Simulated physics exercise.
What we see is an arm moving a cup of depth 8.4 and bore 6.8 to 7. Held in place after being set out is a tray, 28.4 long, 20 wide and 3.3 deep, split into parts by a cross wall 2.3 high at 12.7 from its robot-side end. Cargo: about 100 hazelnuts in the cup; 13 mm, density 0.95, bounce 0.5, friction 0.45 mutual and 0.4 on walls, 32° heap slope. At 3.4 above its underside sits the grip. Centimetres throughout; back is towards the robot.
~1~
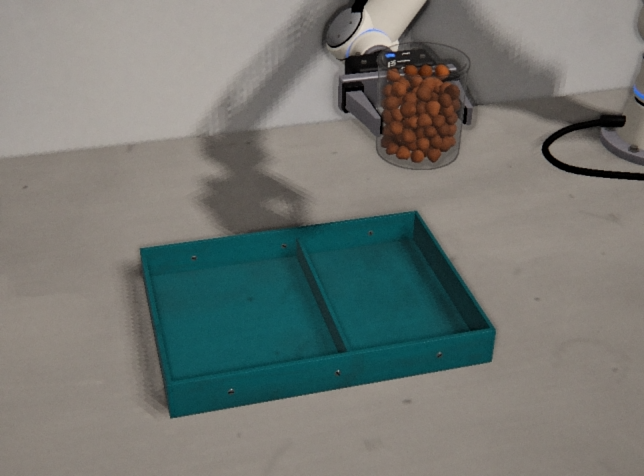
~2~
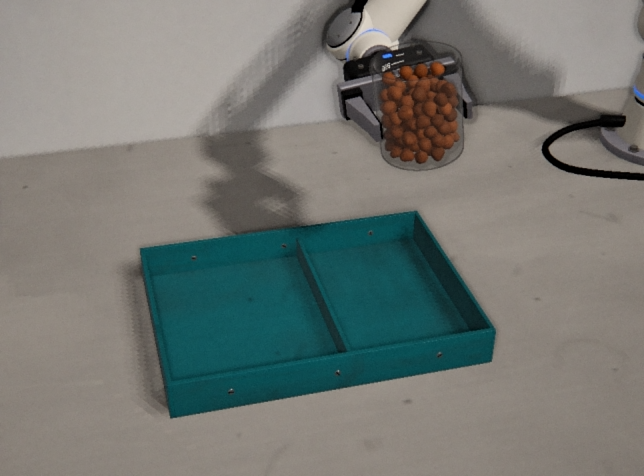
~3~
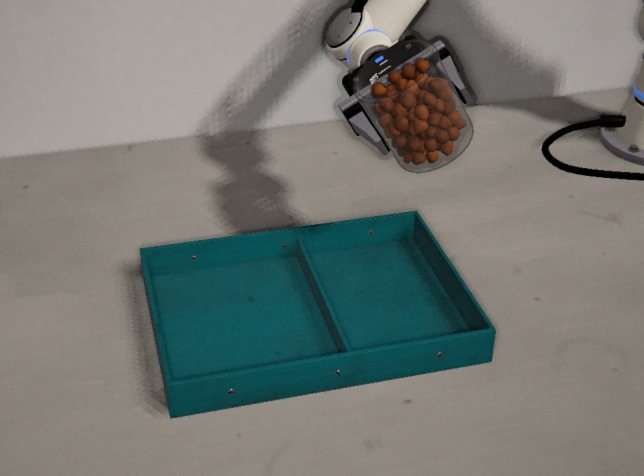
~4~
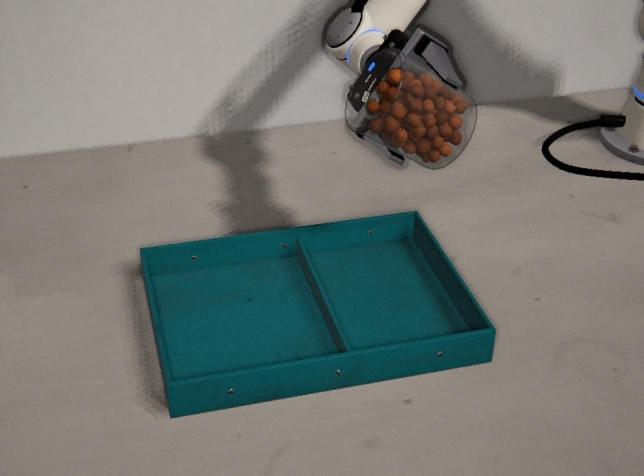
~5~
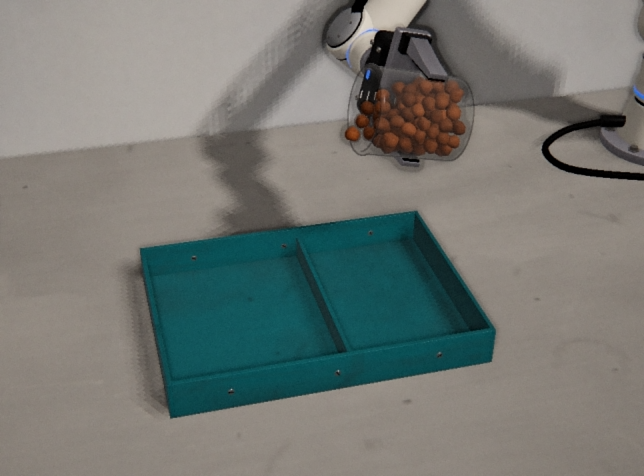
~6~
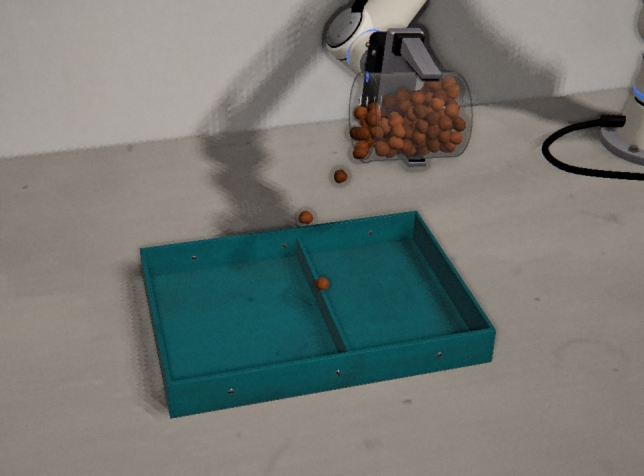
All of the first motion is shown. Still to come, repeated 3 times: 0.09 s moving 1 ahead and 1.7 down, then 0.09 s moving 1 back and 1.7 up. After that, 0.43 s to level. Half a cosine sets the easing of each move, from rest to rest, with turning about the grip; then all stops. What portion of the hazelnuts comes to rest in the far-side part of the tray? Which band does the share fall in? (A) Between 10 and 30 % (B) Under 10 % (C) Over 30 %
Between 10 and 30 % (A).
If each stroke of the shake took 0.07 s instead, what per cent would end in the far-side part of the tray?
Estimate: Near 30 per cent.
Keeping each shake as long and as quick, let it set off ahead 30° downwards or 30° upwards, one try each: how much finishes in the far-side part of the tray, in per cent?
Roughly 35 per cent, then 60 per cent.
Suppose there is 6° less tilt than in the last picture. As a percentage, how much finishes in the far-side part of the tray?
Close to 5 in a hundred, I'd say.
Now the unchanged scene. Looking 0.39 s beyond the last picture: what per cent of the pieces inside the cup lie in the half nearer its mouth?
Around 40 percent.
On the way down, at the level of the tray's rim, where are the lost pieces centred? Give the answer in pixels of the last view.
Centre: About (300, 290).
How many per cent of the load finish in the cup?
80 percent.
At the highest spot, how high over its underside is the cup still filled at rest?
I'd say near 6.5 cm from the bottom.
Then, 0.39 s on, tilted 85° forward, highest piece 22 above the table; 87 in the cup, 10 in the far-side part, 3 in the robot-side part, 3 in flight or on a rim.
Then, 0.78 s on, tilted 36° forward, highest piece 23 above the table; 80 in the cup, 18 in the far-side part, 5 in the robot-side part.
Then, 1.17 s on, level, highest piece 24 above the table; 80 in the cup, 18 in the far-side part, 5 in the robot-side part.
Then, 2.22 s on, level, highest piece 23 above the table; 80 in the cup, 18 in the far-side part, 5 in the robot-side part.
In the end, 80 in the cup, 18 in the far-side part, 5 in the robot-side part. That is 17 % in the far-side part of the tray.
